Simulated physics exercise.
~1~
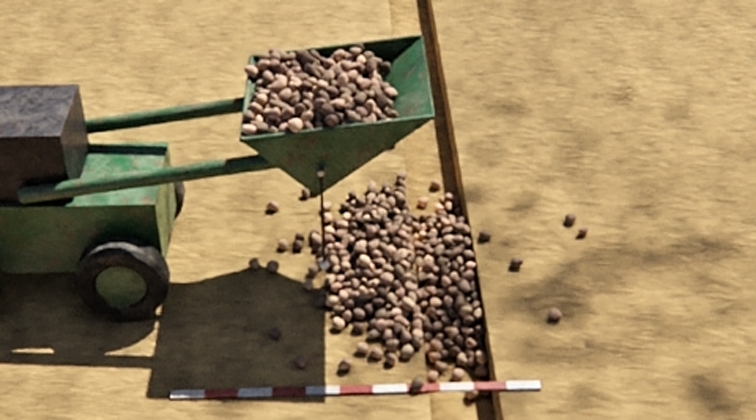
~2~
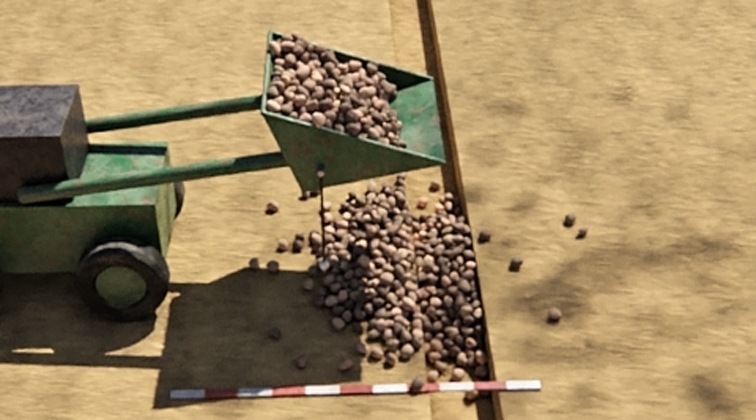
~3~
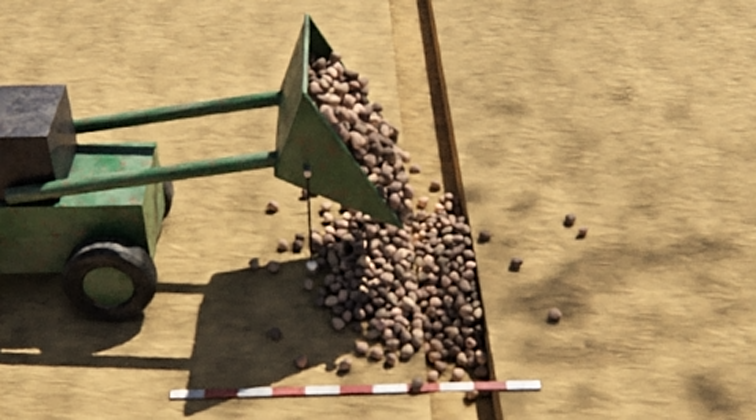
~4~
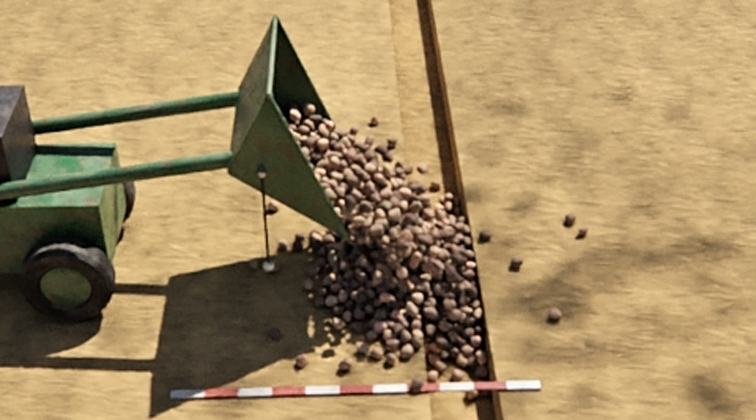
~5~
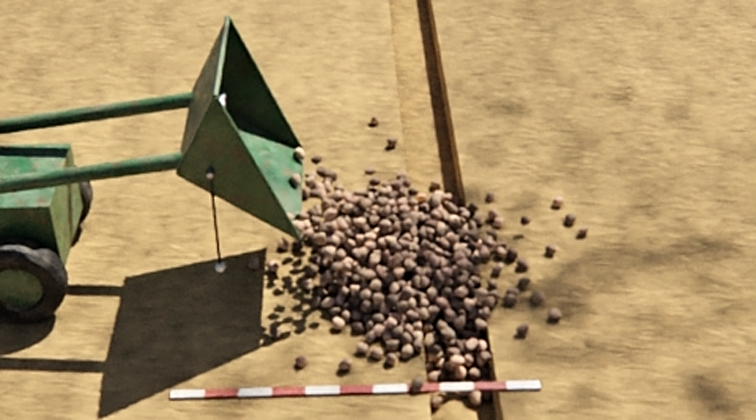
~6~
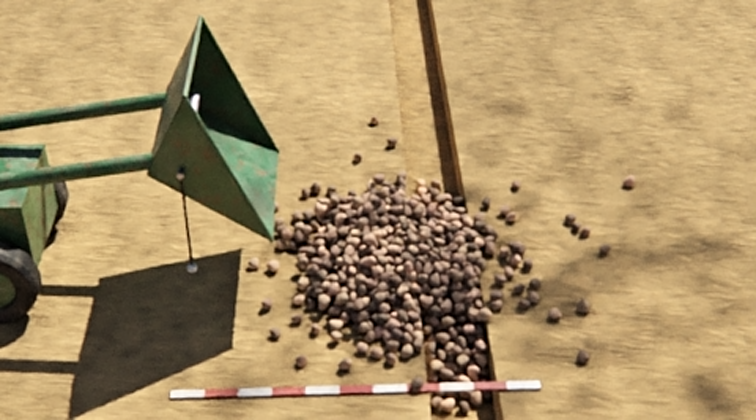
A green loader with a bucket full of brown, rounded stones stands at the left on sandy ground, seen from the side and somewhat above. Beneath the bucket, an earlier heap of similar stones lies against and in a narrow trench, with a red and white striped staff in front. The bucket tips forward to the right, and stones begin sliding over its lip onto the heap. Still pouring, the machine backs away to the left. The emptied bucket stays tilted, leaving a broader pile spread across the trench, with a few stones scattered beyond it.
